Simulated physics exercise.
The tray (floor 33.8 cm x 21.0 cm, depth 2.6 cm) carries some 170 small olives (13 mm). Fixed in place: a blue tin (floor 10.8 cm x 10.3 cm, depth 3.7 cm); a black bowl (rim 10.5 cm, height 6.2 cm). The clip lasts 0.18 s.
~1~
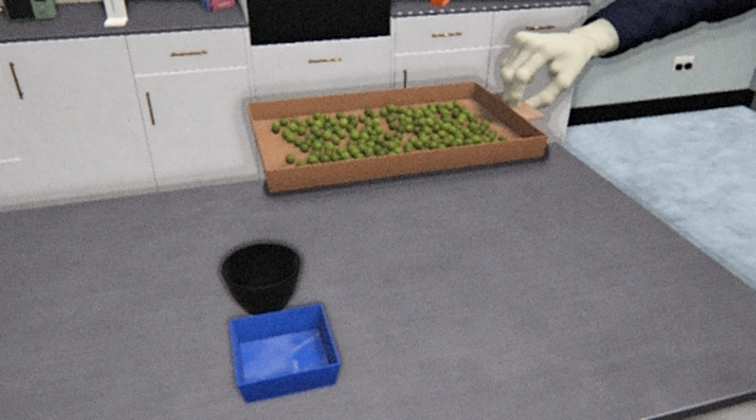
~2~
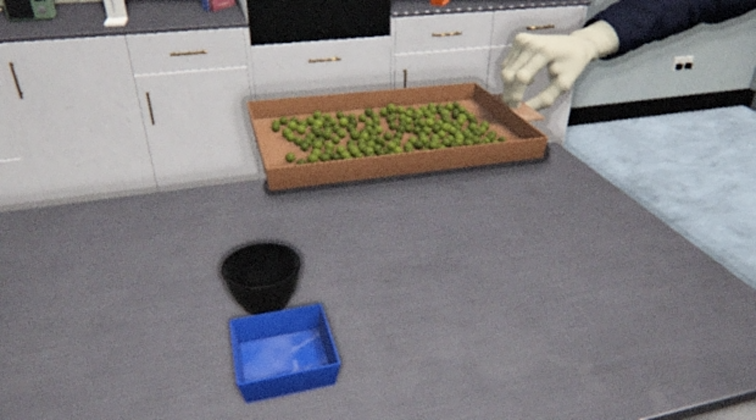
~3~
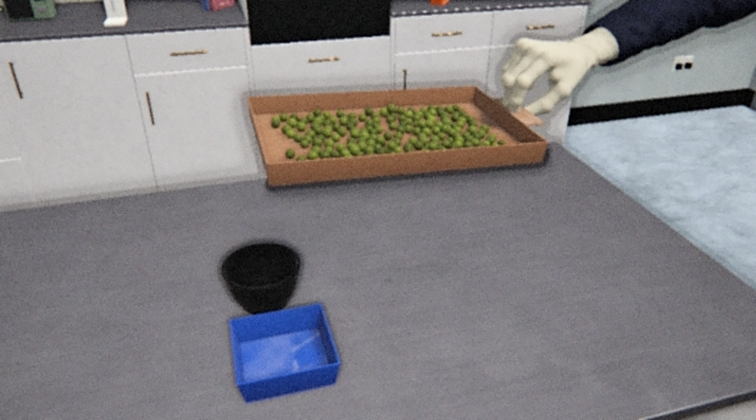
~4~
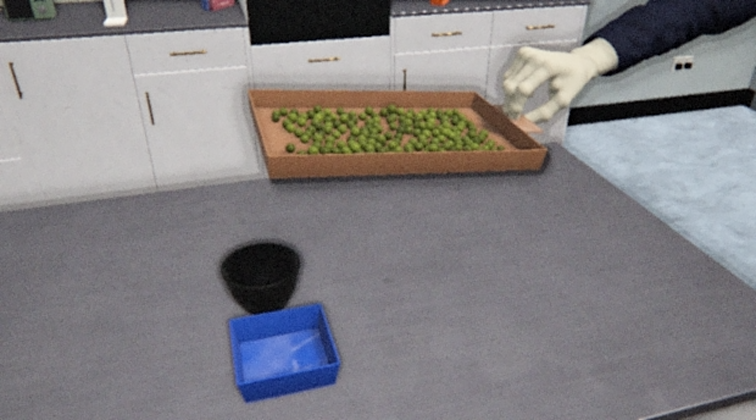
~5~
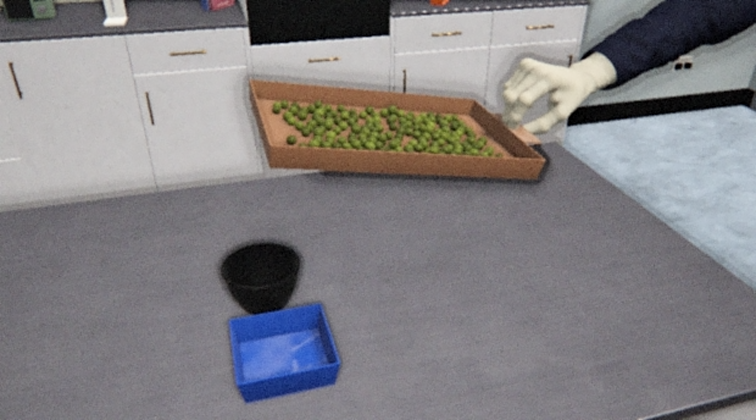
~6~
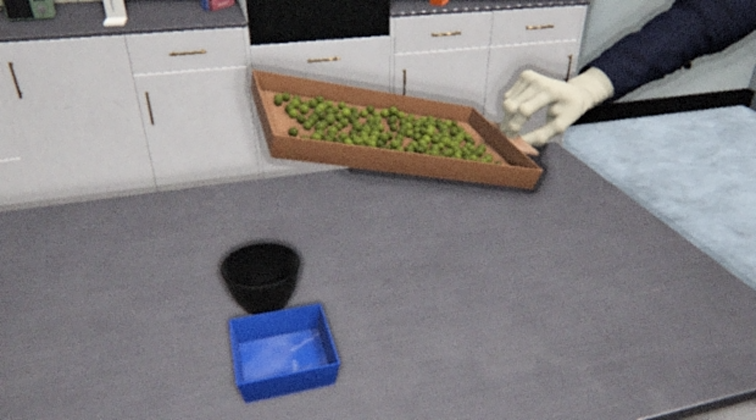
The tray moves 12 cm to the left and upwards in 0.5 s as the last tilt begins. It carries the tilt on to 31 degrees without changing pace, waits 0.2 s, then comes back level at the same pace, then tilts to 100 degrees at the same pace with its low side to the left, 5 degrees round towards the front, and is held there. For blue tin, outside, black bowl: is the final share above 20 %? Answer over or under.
In the blue tin: Under; outside everything: Over; in the black bowl: Under.
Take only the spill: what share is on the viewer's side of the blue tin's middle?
Some 10 per cent.
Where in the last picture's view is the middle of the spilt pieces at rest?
Around (182, 324).
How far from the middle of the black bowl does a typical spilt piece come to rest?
Some 16 cm.
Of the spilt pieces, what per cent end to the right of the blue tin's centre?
Roughly 30 per cent.
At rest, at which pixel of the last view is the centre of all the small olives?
Near (233, 315).
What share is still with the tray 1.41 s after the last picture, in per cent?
About 35 per cent.
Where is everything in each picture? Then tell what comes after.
In the first frame, tray at (416, 154); tilt 0 degrees; leading edge at (256, 133); middle of the load at (400, 130); blue tin at (283, 341); black bowl at (261, 264).
In the second frame, tray at (416, 154); tilt 1 degrees; leading edge at (256, 131); middle of the load at (400, 130).
In the third frame, tray at (417, 154); tilt 3 degrees; leading edge at (256, 126); middle of the load at (400, 130).
In the fourth frame, tray at (418, 155); tilt 6 degrees; low side right; leading edge at (257, 119); middle of the load at (401, 131).
In the fifth frame, tray at (419, 155); tilt 10 degrees; low side right; leading edge at (259, 109); middle of the load at (401, 132).
In the sixth frame, tray at (420, 156); tilt 15 degrees; low side right; leading edge at (262, 98); middle of the load at (389, 136); blue tin at (282, 341); black bowl at (261, 264).
Then, 0.54 s after the last picture, tilt 19 degrees; tray 100 %; middle of all pieces on or above the table near (459, 149).
Then, 1.00 s after the last picture, tilt 24 degrees; tray 100 %; middle of all pieces on or above the table near (418, 87).
Then, 1.41 s after the last picture, tilt 76 degrees; tray 35 %, black bowl 5 %, in the air 55 %; middle of all pieces on or above the table near (242, 243).
Then, 1.81 s after the last picture, tilt 100 degrees; outside 55 %, tray 25 %, black bowl 10 %, blue tin 5 %; middle of all pieces on or above the table near (216, 299).
In the end, outside 75 %, tray 0 %, black bowl 10 %, blue tin 10 %.
